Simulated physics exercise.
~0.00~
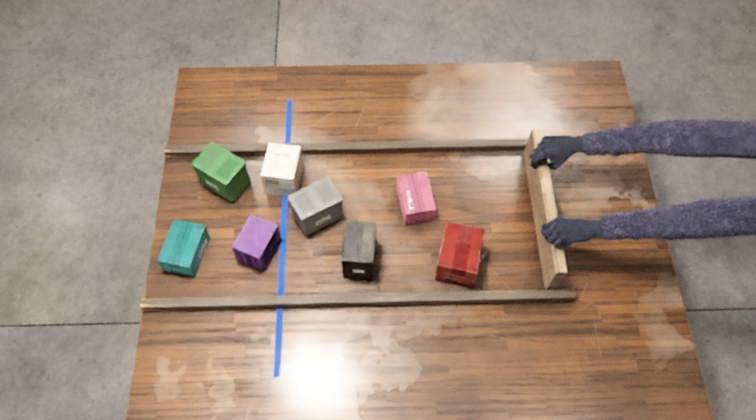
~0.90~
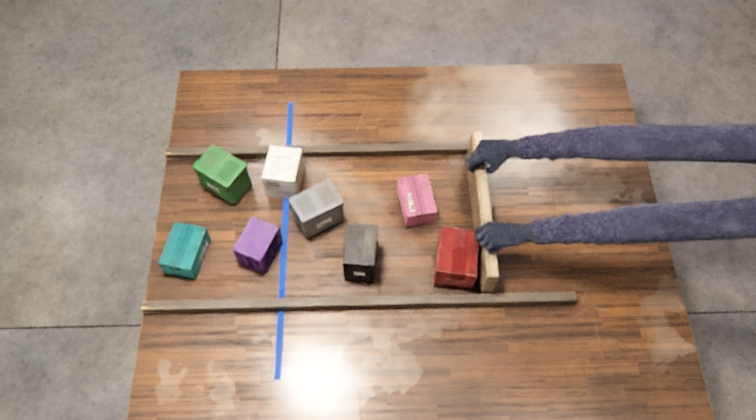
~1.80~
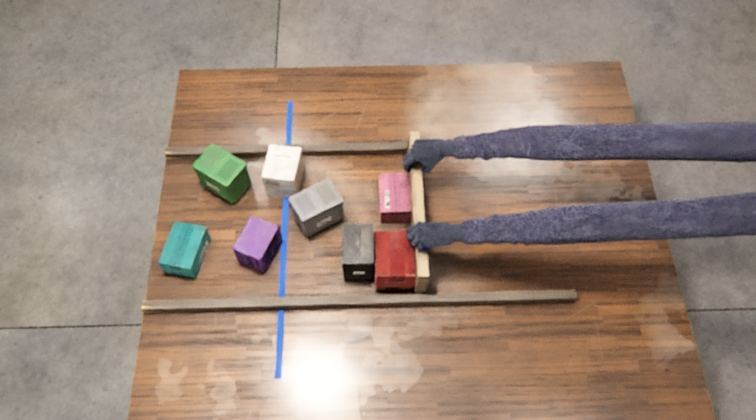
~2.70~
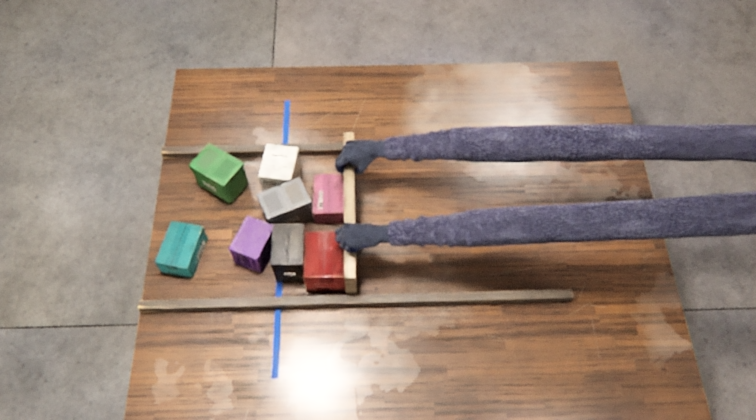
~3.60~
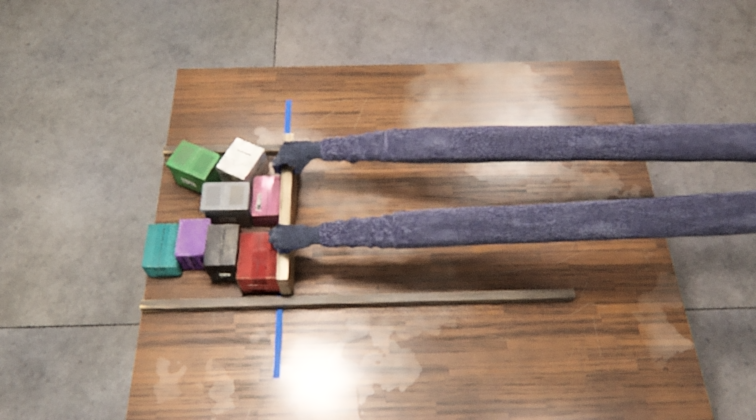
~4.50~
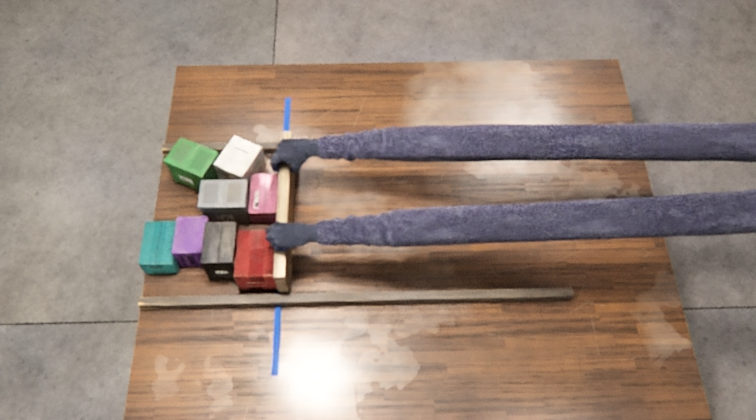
On a wooden platform, two gloved hands pushed a plank to the left, gathering up the red, pink, black and grey boxes and then the rest, until it stopped at the blue tape with all the boxes bunched near the left edge and none fallen.
